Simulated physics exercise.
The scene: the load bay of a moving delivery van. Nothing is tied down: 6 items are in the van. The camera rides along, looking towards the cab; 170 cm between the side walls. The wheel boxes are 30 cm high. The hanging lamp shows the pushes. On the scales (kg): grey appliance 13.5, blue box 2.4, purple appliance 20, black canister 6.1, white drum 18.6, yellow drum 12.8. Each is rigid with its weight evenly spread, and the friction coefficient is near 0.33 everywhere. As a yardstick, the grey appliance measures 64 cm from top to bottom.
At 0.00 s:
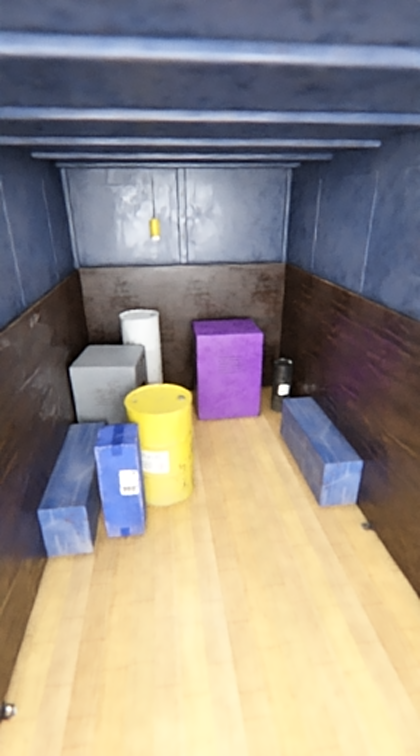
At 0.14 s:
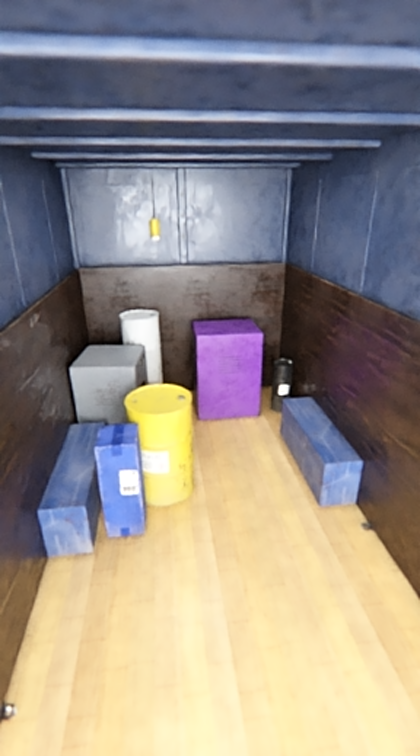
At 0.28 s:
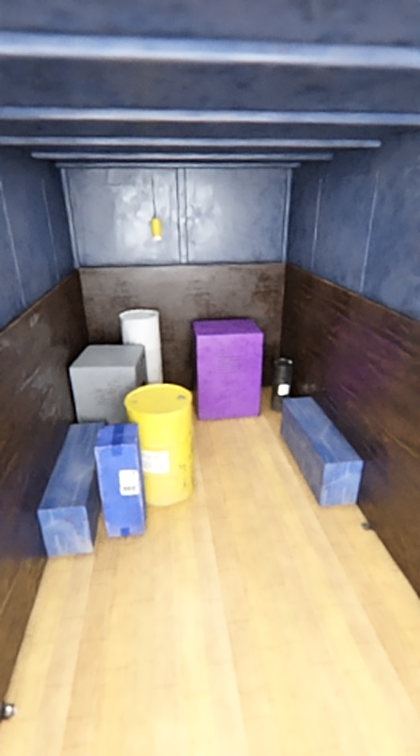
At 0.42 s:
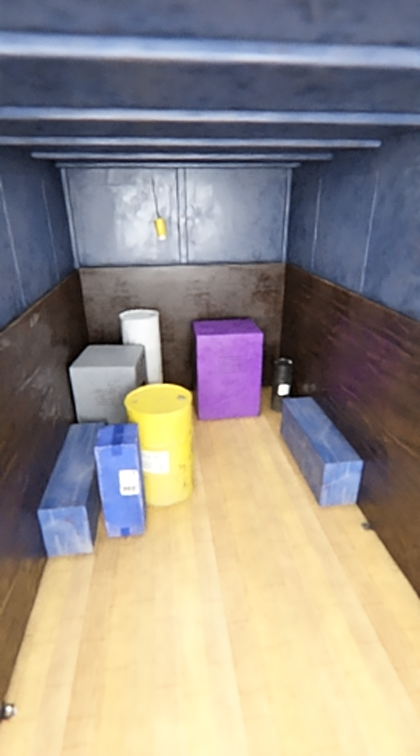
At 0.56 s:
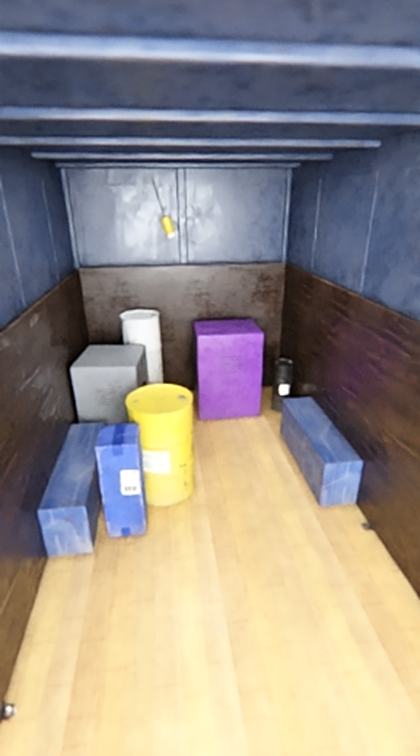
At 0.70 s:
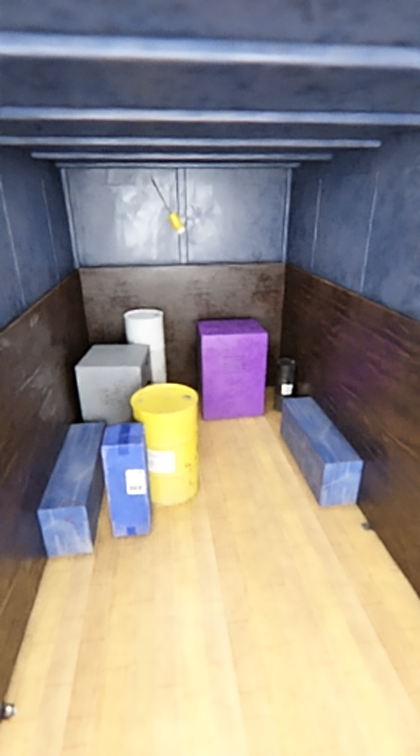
The yellow lamp hanging at the back of the van swung out to the right, and then the boxes, the drums and the black canister shifted slightly right, while the long blue wheel boxes stayed put.
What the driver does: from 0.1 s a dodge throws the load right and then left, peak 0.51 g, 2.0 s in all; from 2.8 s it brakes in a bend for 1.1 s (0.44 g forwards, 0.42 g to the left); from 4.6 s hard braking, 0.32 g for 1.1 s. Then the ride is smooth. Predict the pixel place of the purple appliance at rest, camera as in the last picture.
Look near (178, 365).
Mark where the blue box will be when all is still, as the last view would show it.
Near (115, 457).
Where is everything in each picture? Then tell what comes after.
The first picture shows no push; purple appliance (225, 369); grey appliance (115, 396).
The second picture shows load feels 0.04 g right; black canister (282, 386); white drum (143, 361).
The third picture shows load feels 0.18 g right; yellow drum (162, 444); grey appliance (115, 396).
The fourth picture shows load feels 0.33 g right; blue box (123, 481); black canister (282, 386).
The fifth picture shows load feels 0.47 g right; white drum (144, 361); yellow drum (163, 444).
The sixth picture shows load feels 0.41 g right; purple appliance (230, 368) 4 cm from its spot; grey appliance (120, 396) 4 cm from its spot.
By 2.80 s, no push; black canister 9 cm from its spot.
By 3.50 s, load feels 0.44 g forwards, 0.42 g left; purple appliance 25 cm from its spot near (199, 363); black canister tilted 11°; yellow drum 30 cm from its spot.
When it is over (8.4 s), not toppled but over 15 cm from the start, blue box, purple appliance, black canister, white drum and yellow drum; the last one within 15 cm of the start. In the last view, purple appliance near (178, 365).
